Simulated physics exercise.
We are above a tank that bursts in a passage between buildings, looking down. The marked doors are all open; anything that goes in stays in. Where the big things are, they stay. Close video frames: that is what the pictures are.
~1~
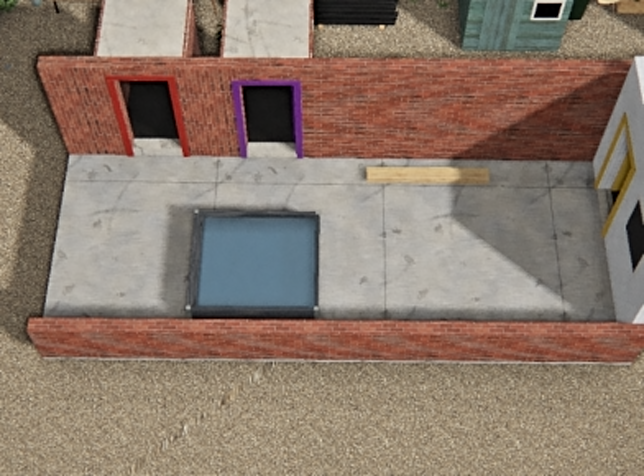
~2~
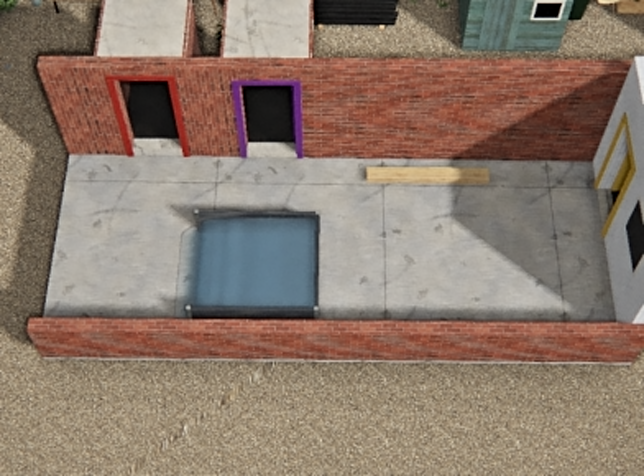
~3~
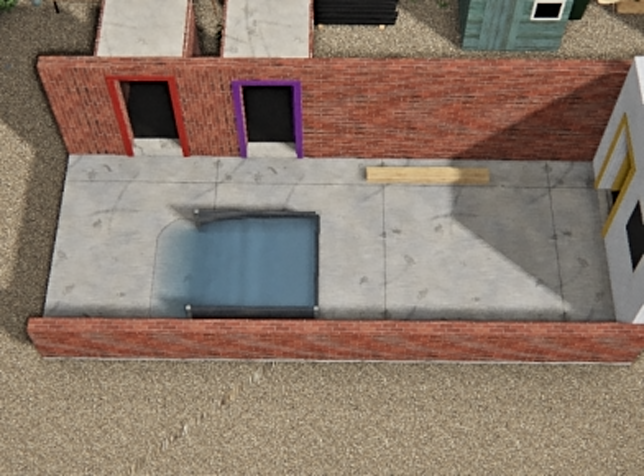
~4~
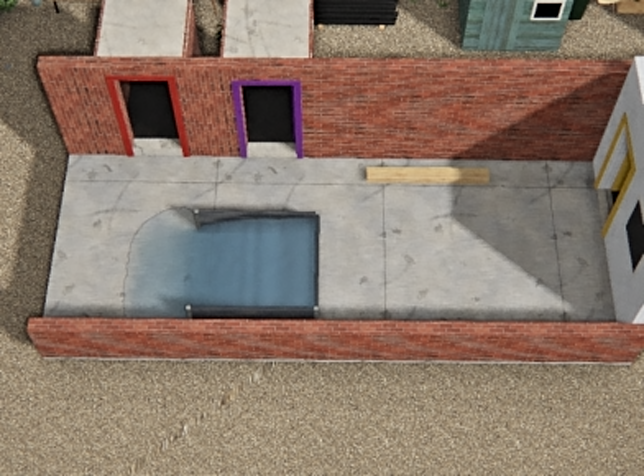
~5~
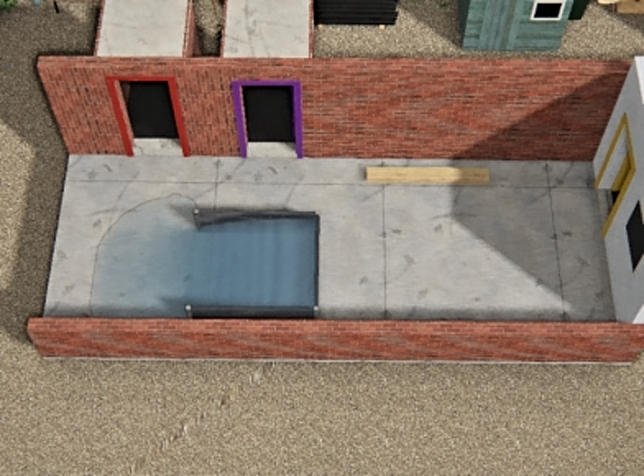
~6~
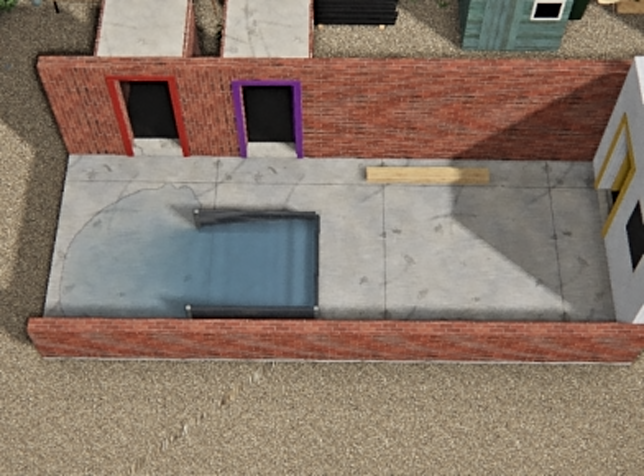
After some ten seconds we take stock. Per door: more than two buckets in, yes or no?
Purple door no, red door no, yellow door no.
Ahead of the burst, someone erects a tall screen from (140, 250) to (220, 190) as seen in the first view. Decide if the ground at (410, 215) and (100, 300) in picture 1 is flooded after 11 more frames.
Spared and submerged, in that order.
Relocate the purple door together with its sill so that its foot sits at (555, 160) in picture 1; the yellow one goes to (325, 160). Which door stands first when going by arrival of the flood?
The one to pick is the red door.
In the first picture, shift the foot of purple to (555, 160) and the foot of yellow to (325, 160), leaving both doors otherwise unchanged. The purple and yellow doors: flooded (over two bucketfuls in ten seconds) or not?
Briefly, the purple door comes in under while the yellow door comes in under.
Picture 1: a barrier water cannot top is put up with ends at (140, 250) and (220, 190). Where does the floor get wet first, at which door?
The one in purple.
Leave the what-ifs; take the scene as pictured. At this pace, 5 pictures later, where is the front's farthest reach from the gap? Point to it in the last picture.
My guess is roughly (81, 172).
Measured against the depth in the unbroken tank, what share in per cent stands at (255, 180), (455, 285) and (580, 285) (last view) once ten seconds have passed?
2, 0, 0 %.
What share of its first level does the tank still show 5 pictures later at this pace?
About 54 %.
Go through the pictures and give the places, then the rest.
The first picture shows still water in the tank at (255, 262).
In the second picture, water pours out at (197, 272) and has run to (192, 231).
In the third picture, water pours out at (198, 273) and has run to (175, 225).
In the fourth picture, water pours out at (198, 273) and has run to (159, 219).
In the fifth picture, water pours out at (198, 273) and has run to (98, 316).
In the sixth picture, water pours out at (198, 274) and has run to (65, 297).
A moment on, water covers 25 % of the floor; the purple door not reached, the red door not reached, the yellow door not reached.
Next, water covers 25 % of the floor; the purple door not reached, the red door wet at the sill, nothing in, the yellow door not reached.
Then, water covers 30 % of the floor; the purple door not reached, the red door wet at the sill, nothing in, the yellow door not reached.
Later, water covers 30 % of the floor; the purple door wet at the sill, nothing in, the red door wet at the sill, nothing in, the yellow door not reached.
In the end, water covers 30 % of the floor; the purple door wet at the sill, nothing in, the red door wet at the sill, nothing in, the yellow door not reached.
